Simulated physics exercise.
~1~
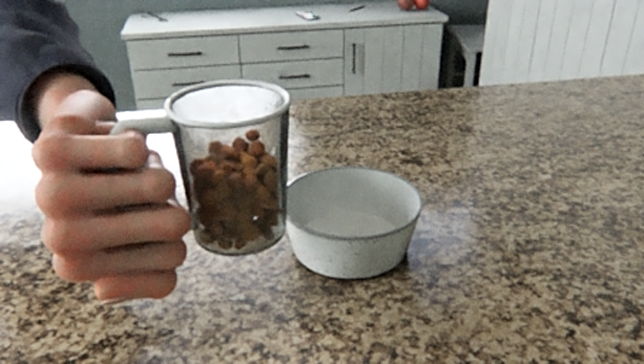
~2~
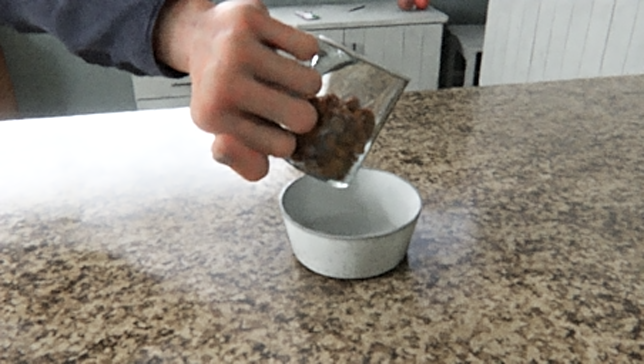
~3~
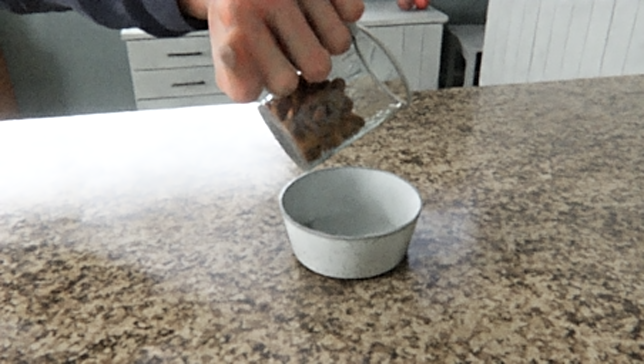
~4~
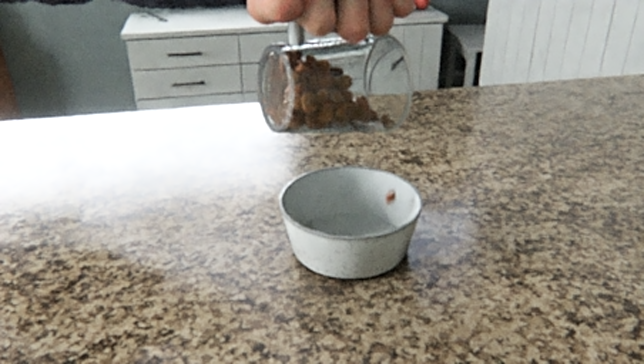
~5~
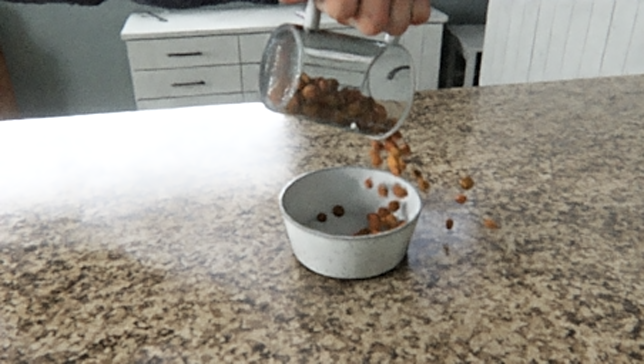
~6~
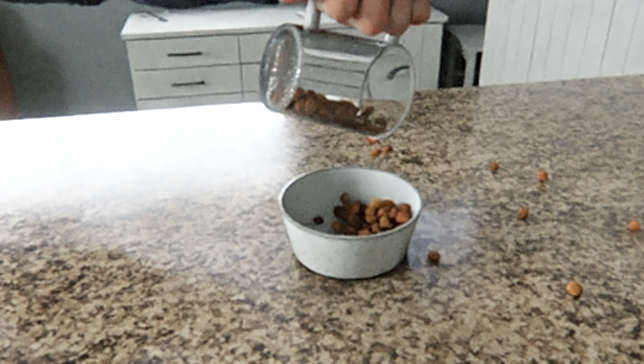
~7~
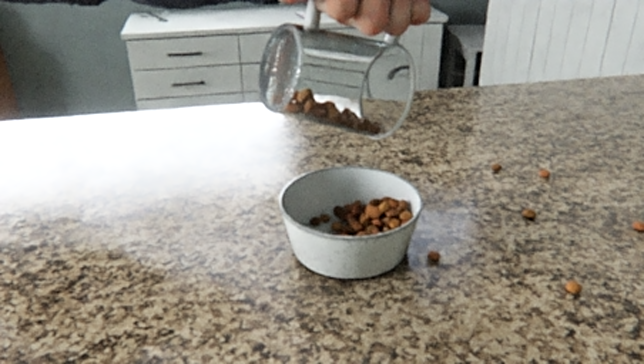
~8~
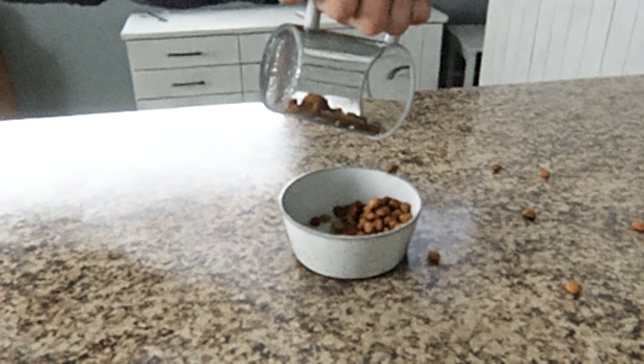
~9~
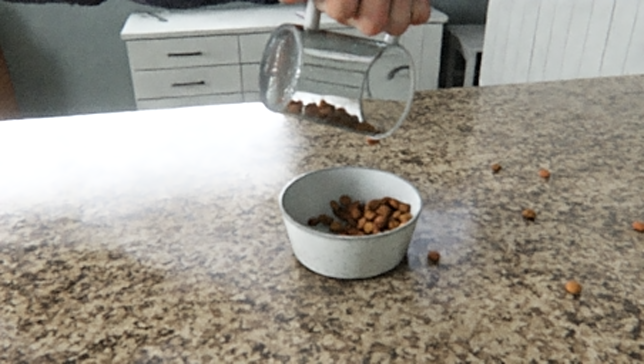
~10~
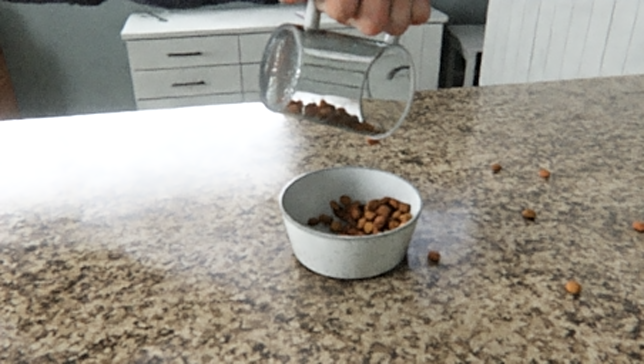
Hand tipping a glass mug of brown kibble over a pale bowl, filling it partly, with stray pieces scattering across the counter.
